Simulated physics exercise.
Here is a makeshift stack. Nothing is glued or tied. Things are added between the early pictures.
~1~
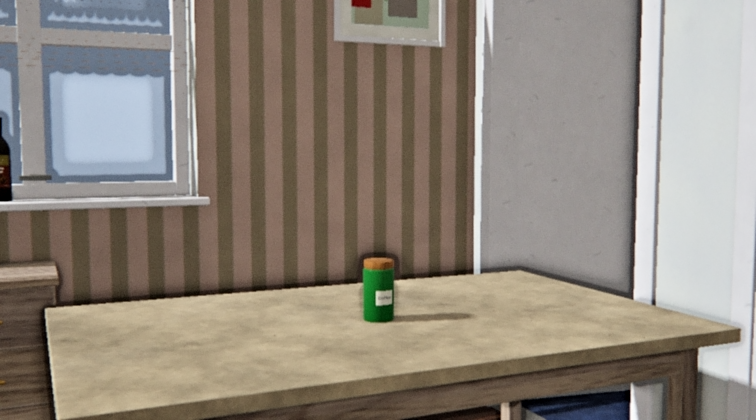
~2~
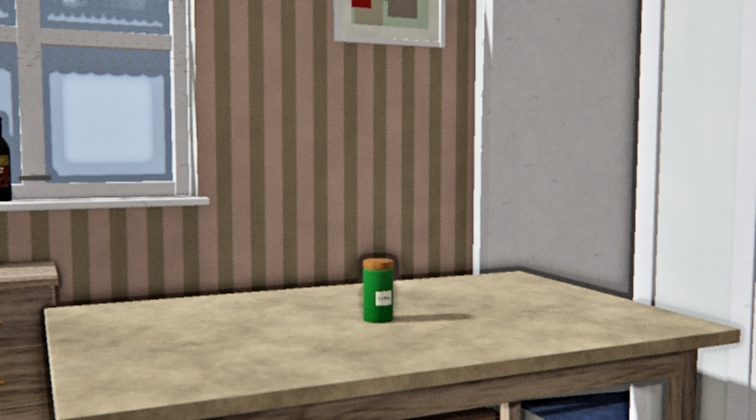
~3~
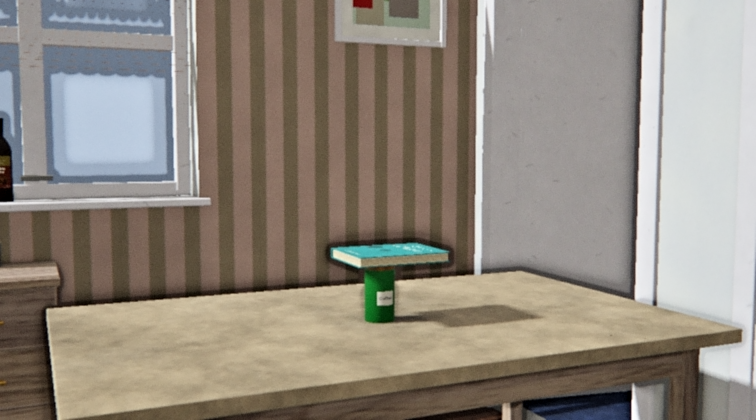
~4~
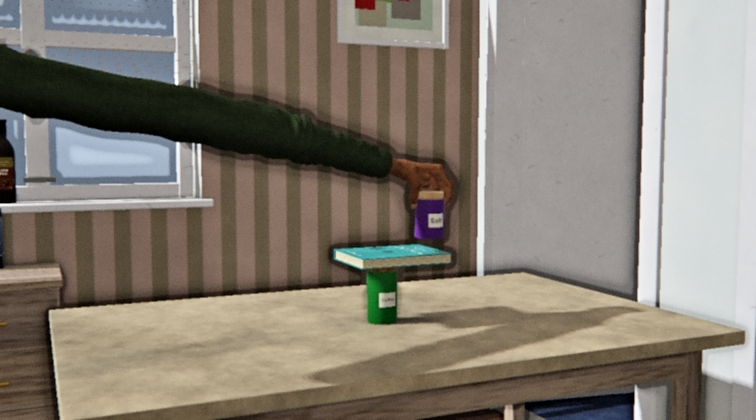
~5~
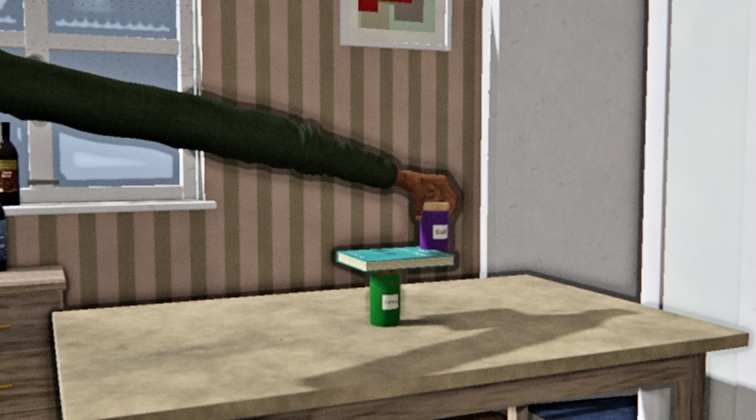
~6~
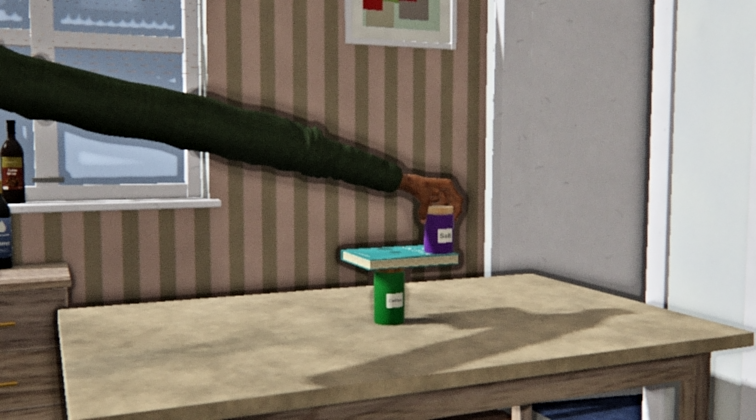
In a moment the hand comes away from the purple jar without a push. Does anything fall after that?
The stack loses its balance.
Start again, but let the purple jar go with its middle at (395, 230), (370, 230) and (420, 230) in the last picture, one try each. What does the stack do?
In the first case it keeps its balance; in the second case it stays up; in the third case it gives way.
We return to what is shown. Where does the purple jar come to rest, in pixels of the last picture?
Around (483, 306).
Then, 0.50 s past the last view, purple jar and turquoise book now fallen.
Then, 0.90 s past the last view, green jar rocked 17° from its first pose.
Finally, fallen, purple jar, green jar and turquoise book. Final places as the last picture's camera would see them, purple jar near (483, 306). The stack comes apart.
